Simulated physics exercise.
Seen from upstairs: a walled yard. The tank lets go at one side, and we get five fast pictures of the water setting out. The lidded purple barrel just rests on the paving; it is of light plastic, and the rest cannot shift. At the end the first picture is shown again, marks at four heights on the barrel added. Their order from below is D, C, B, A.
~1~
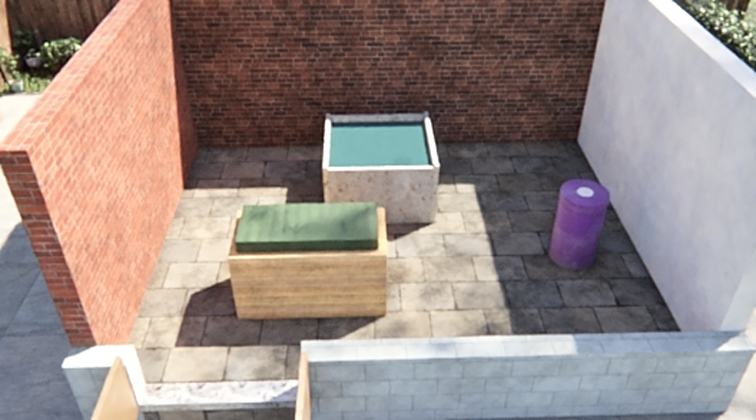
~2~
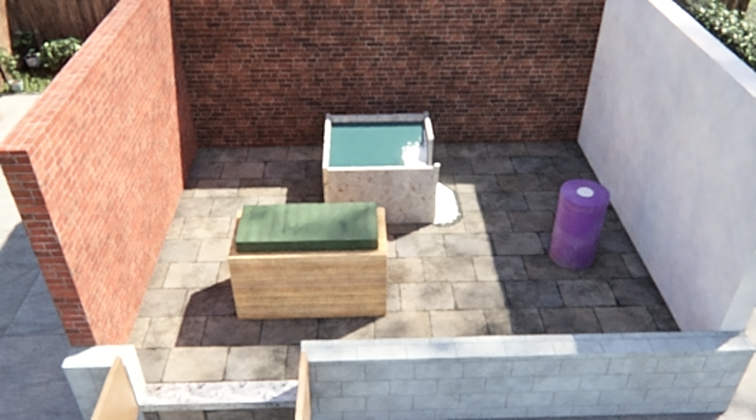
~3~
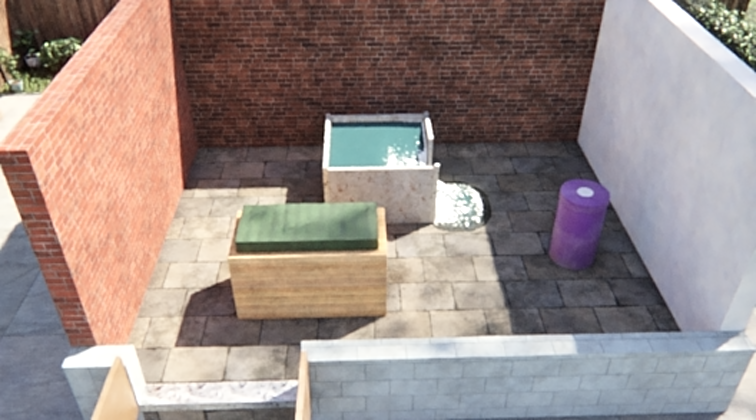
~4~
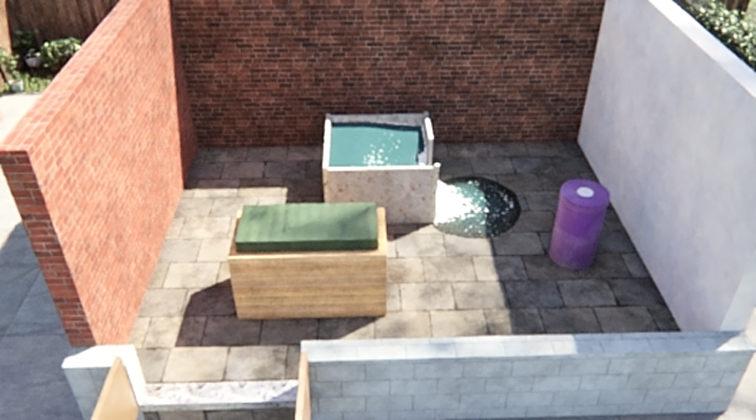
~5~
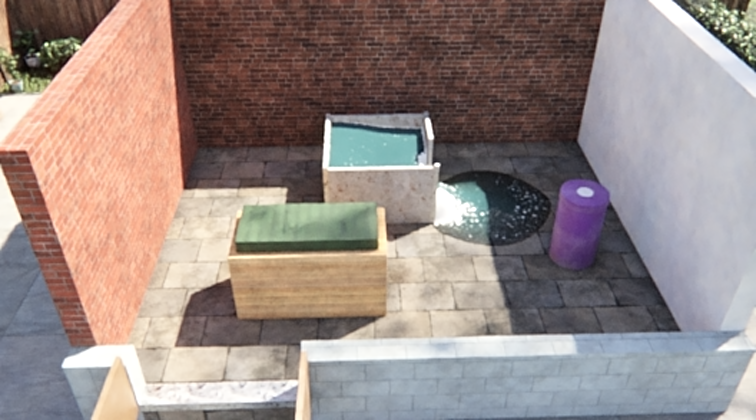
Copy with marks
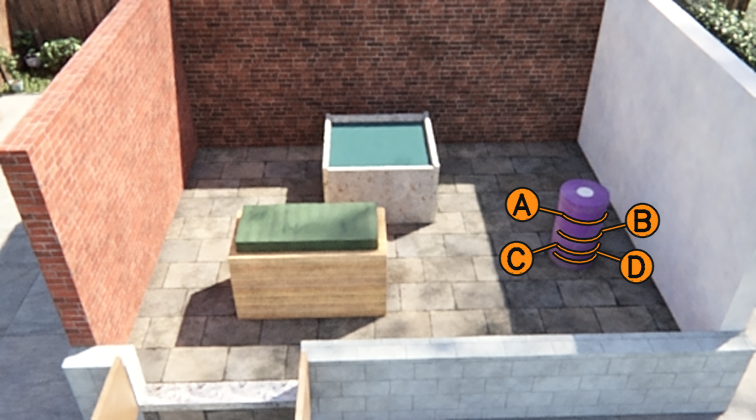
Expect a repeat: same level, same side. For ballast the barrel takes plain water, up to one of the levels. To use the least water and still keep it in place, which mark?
Choose C.
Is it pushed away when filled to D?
Yes, that goes wrong.
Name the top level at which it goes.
The answer is D.
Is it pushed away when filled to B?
No, not at all.
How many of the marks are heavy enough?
Three of the four.
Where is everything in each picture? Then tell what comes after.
Lid of the purple barrel at (585, 193); tank full, its middle at (379, 145); open gate at (219, 347), in the first frame.
In the second frame, 1 % of the ground under water, its edge towards the barrel at (452, 215).
In the third frame, 3 % of the ground under water, its edge towards the barrel at (478, 219).
In the fourth frame, 5 % of the ground under water, its edge towards the barrel at (501, 229).
Lid of the purple barrel at (585, 193); 8 % of the ground under water, its edge towards the barrel at (531, 228), in the fifth frame.
In orange, A at (588, 223); B at (584, 240); C at (581, 253); D at (579, 262); from the bottom up D, C, B, A.
With A, it does not move.
With B, it does not move.
With C, it shifts by a finger or two and stays.
With D, it is pushed about twice its own width away.
